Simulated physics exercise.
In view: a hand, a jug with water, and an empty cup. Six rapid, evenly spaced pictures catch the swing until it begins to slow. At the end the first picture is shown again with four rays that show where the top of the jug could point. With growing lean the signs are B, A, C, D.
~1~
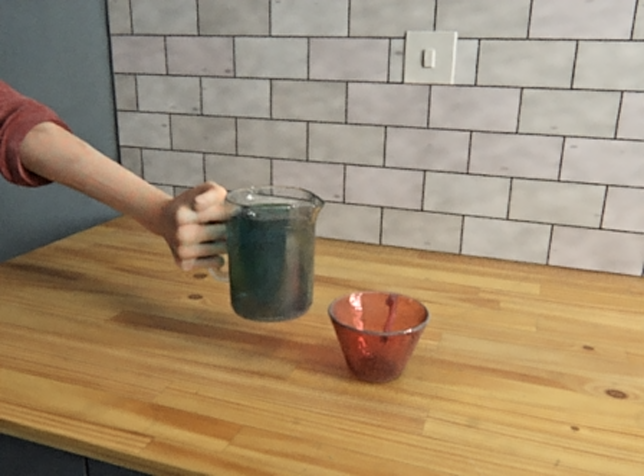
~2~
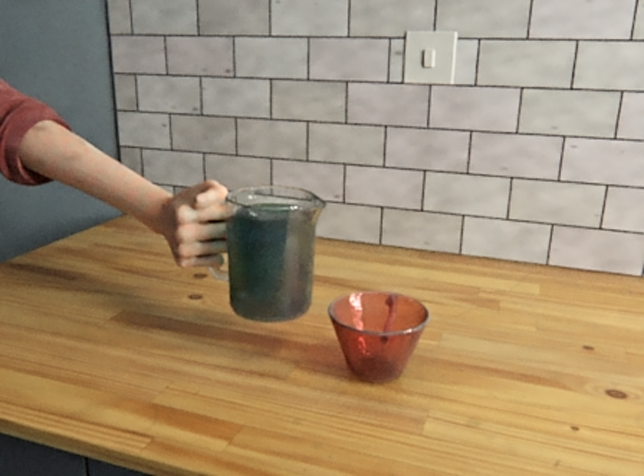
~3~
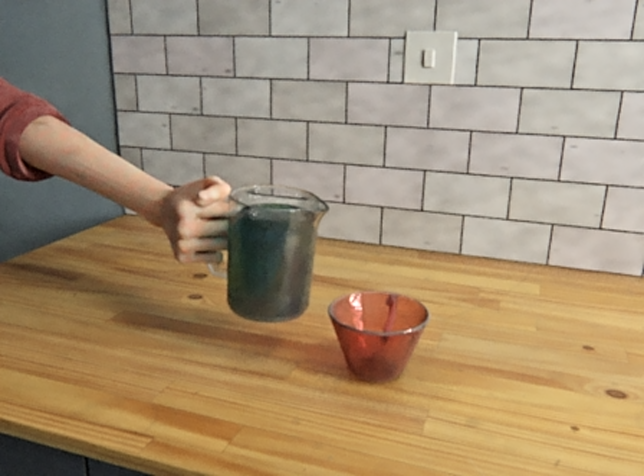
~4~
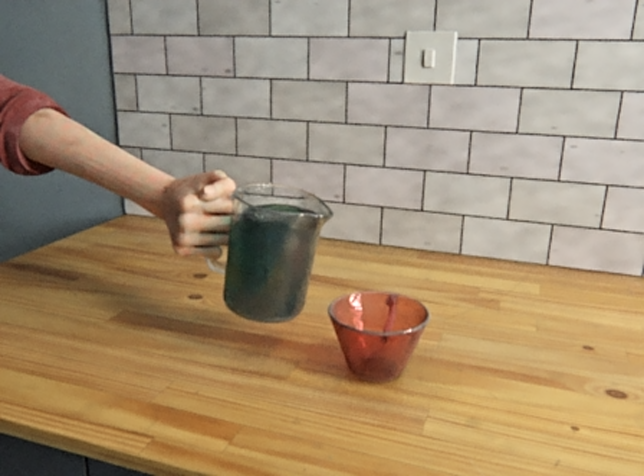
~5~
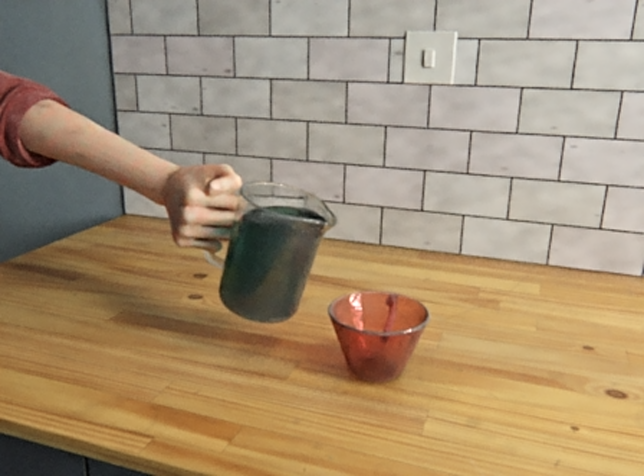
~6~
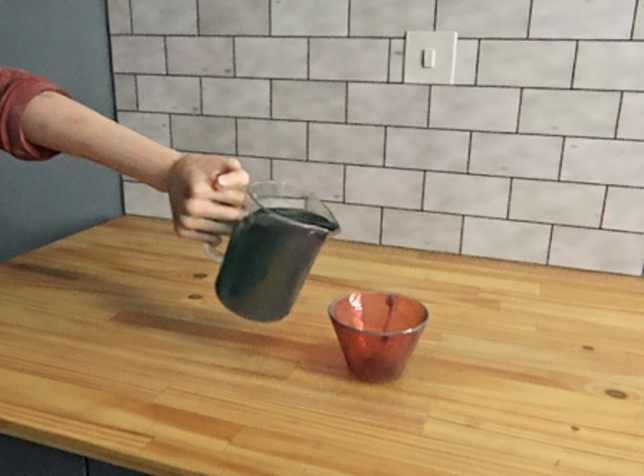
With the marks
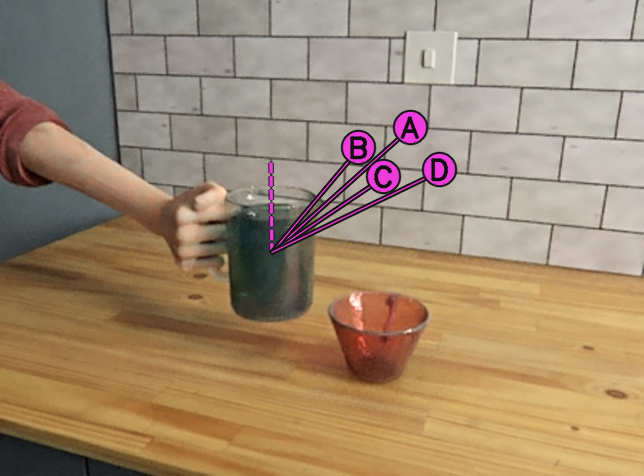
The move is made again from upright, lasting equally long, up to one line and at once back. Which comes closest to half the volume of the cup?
I would pick line C.
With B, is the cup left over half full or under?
Under.
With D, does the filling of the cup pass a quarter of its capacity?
Yes, it does.
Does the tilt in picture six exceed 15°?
Yes, it does.
On the marked copy, A at (398, 139); B at (348, 161); C at (370, 186); D at (424, 178).
Choosing A, the cup ends with about 35 % of what it can hold.
Choosing B, the cup ends with about 22 % of what it can hold.
Choosing C, the cup ends with about 51 % of what it can hold.
Choosing D, the cup ends with about 67 % of what it can hold.
